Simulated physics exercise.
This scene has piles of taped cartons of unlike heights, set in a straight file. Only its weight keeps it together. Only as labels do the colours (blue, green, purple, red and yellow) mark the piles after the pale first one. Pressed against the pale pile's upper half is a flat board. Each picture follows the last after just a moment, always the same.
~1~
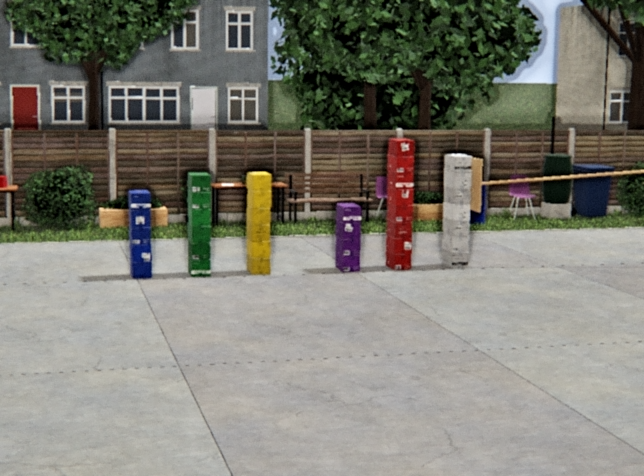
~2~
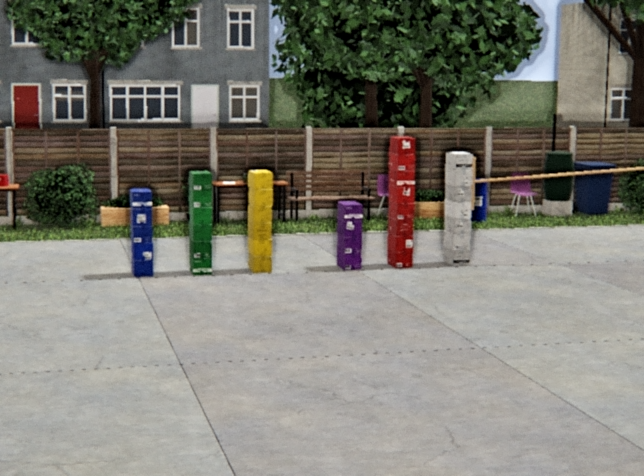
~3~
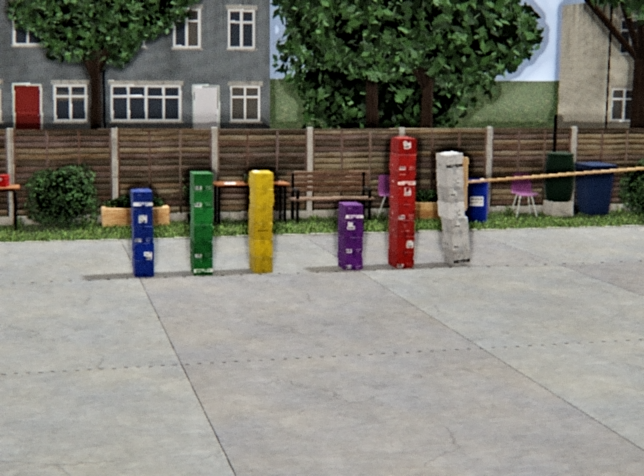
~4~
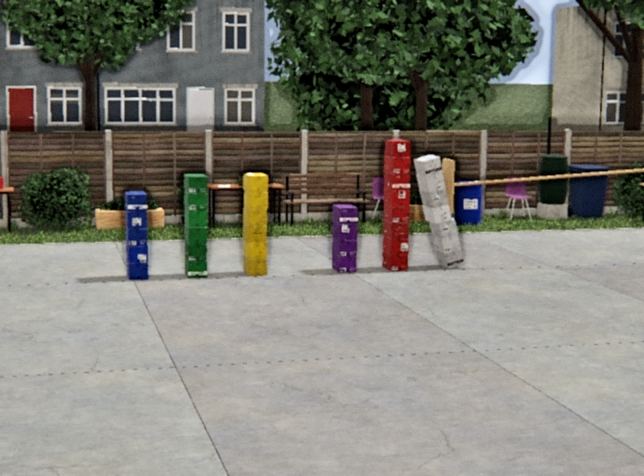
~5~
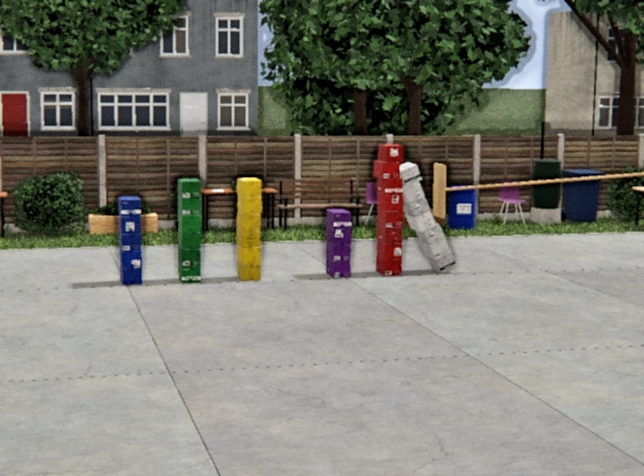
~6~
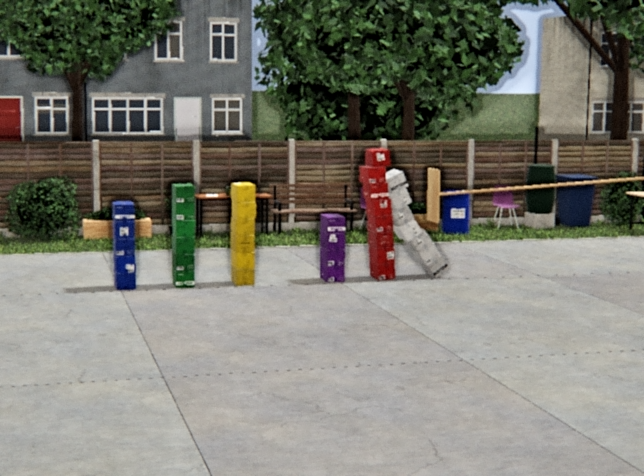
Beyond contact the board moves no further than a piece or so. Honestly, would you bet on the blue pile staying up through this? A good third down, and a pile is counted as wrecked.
No, it comes down.
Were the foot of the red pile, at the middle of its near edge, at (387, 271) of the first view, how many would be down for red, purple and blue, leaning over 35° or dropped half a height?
Final tally, down: Red = 7; purple = 4; blue = 0.
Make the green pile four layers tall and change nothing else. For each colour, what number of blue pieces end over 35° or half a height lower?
Blue count: 4.
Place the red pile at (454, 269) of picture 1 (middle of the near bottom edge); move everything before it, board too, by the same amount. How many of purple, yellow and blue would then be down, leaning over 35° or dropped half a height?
The numbers come out as purple 3, then yellow 0, then blue 0.
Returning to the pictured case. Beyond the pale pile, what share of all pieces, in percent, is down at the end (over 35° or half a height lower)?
Close to 90 in a hundred, I'd say.
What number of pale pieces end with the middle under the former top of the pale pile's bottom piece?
I make it 3 all told.
Shortly afterwards, 7 of the pale pile down; none of the 5 blue cartons down (0 of 29 in all colours); top blue carton unmoved; top red carton tilted clearly.
Next, 7 of the pale pile down; none of the 5 blue cartons down (7 of 29 in all colours); top blue carton unmoved; top red carton tilted steeply, some two heights lower.
Some moments later, 7 of the pale pile down; none of the 5 blue cartons down (16 of 29 in all colours); top blue carton unmoved; top yellow carton upside down.
Afterwards, 7 of the pale pile down; 5 of the 5 blue cartons down (26 of 29 in all colours); top blue carton tilted steeply, some two heights lower; top red carton on its side.
In the end, 7 of the pale pile down; 5 of the 5 blue cartons down (26 of 29 in all colours); top blue carton on its side; top red carton on its side. From the last view, middles, top red carton near (244, 256).
